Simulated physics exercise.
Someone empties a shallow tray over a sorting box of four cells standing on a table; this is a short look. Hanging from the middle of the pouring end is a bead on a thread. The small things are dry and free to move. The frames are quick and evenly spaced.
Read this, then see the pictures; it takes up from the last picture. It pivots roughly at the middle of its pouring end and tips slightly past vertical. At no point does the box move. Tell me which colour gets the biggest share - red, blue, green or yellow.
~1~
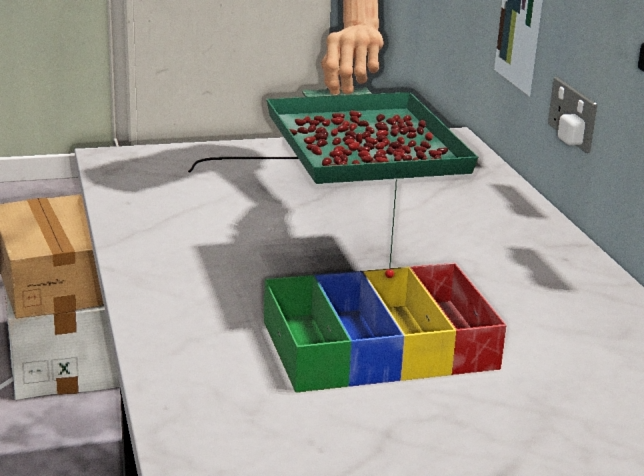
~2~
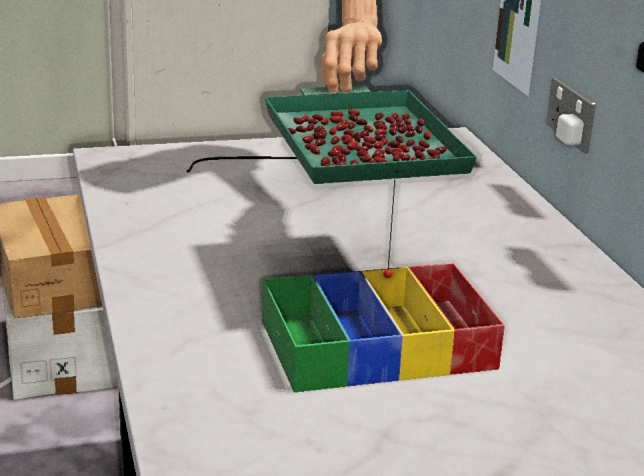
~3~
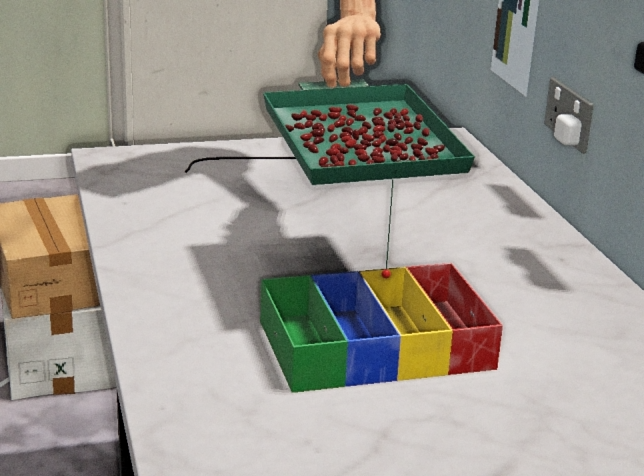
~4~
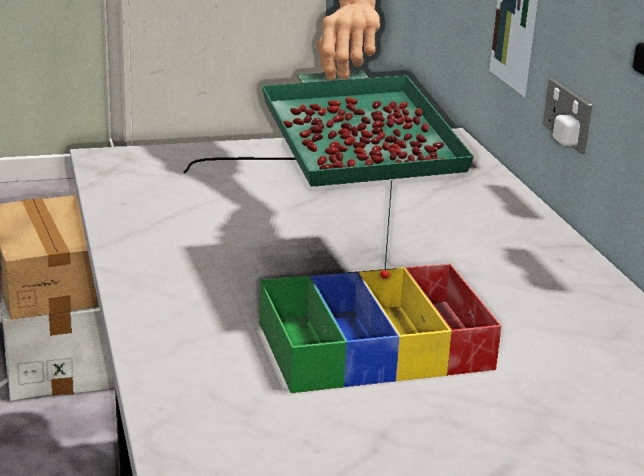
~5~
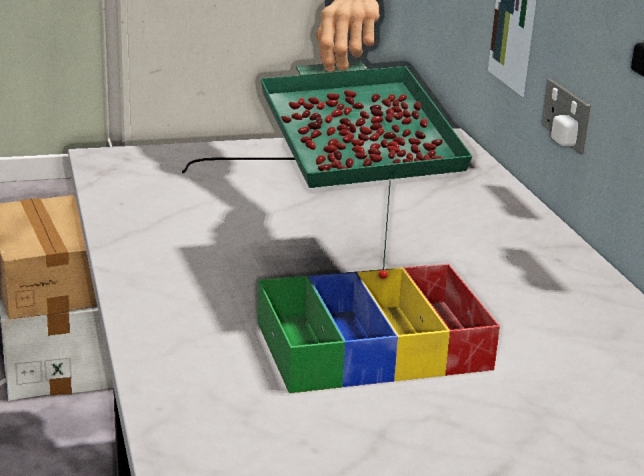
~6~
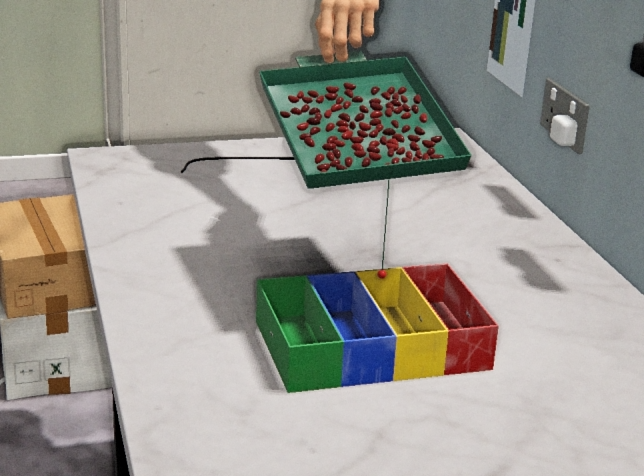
The biggest share goes to blue.
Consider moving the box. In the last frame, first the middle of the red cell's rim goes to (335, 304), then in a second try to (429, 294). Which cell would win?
The red cell, then the blue one.
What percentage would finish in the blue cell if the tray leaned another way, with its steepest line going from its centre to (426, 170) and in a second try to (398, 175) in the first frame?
That comes to 0 per cent the first time and 20 per cent the second.
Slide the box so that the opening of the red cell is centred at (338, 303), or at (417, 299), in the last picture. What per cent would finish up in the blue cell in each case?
It works out to 0 percent and then 40 percent.
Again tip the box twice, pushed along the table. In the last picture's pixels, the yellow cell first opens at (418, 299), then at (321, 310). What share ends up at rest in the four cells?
Some 90 percent, followed by some 80 percent.
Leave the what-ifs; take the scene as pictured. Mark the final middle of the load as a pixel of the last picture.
Close to (356, 353) in the last view.
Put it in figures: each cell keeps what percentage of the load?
The green cell holds 20 %, the blue cell 40 %, the yellow cell 20 % and the red cell 10 %.
Soon, tray tipped steeply; all on the tray.
A while on, tray tipped right over; nearly all on the tray; a stray few falling or outside the box.
Towards the end, tray tipped past a quarter turn; about half in the blue cell; about a quarter in the green cell; about a quarter in the yellow cell; a small part in the red cell; a small part falling or outside the box.
Finally, tray tipped past a quarter turn; about half in the blue cell; about a quarter in the green cell; about a quarter in the yellow cell; a small part in the red cell; a small part outside the box.
